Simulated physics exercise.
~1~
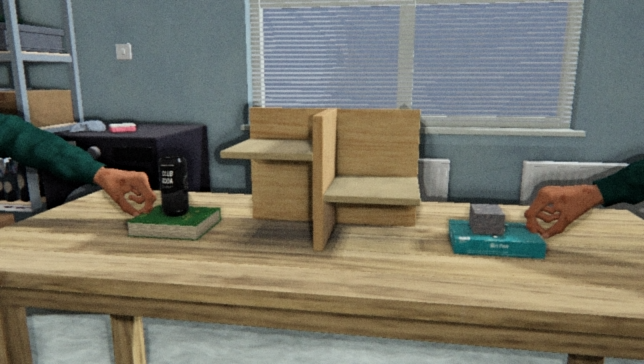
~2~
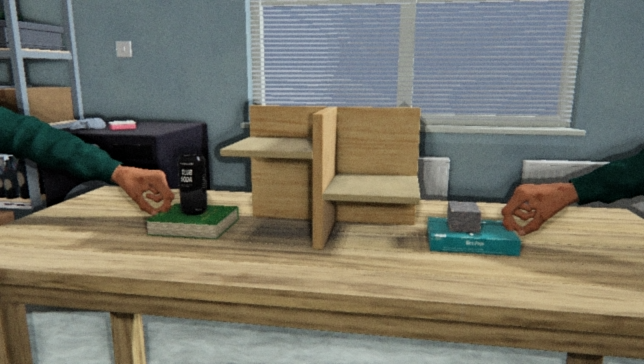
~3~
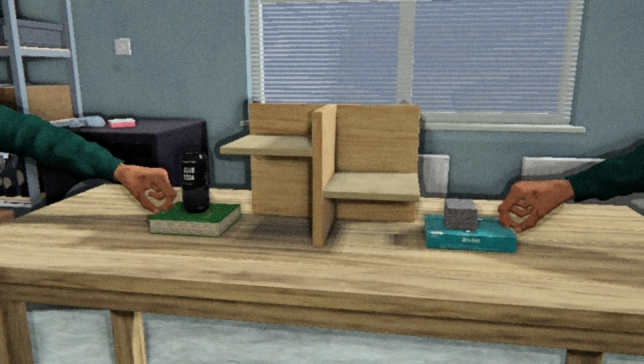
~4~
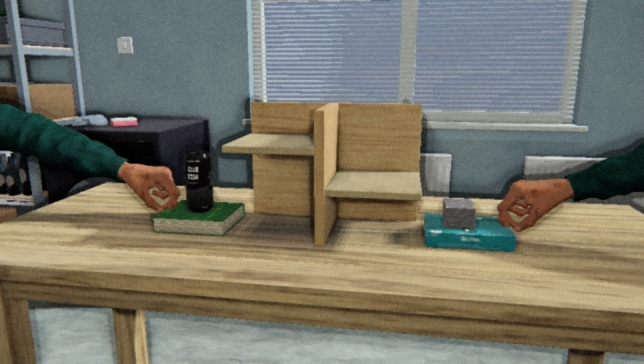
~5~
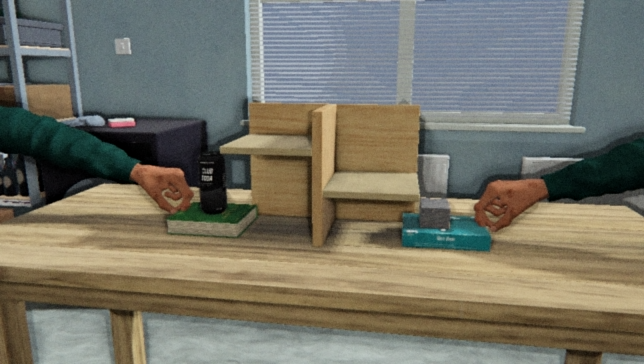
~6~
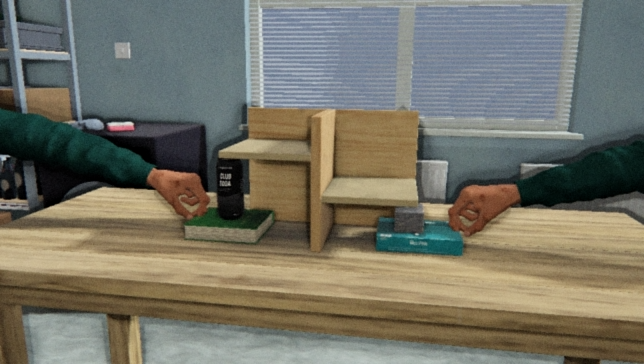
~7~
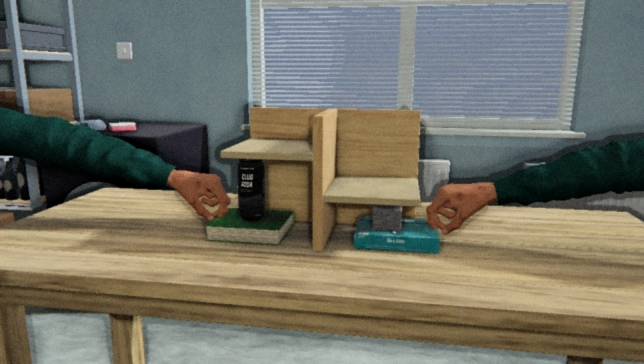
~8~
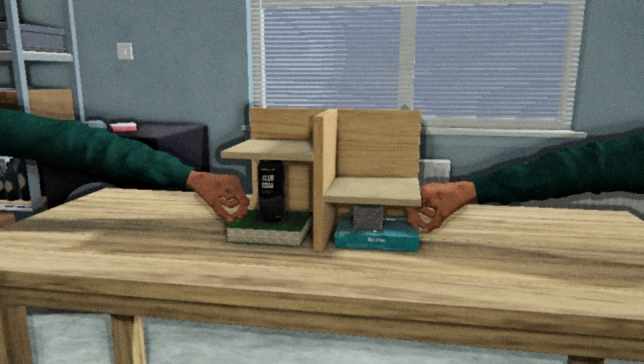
Two hands pushed a green book carrying an upright black can and a turquoise box carrying a grey block inward from either side of a wooden shelf unit, until the can and block had slid beneath the low shelves, still riding on top.
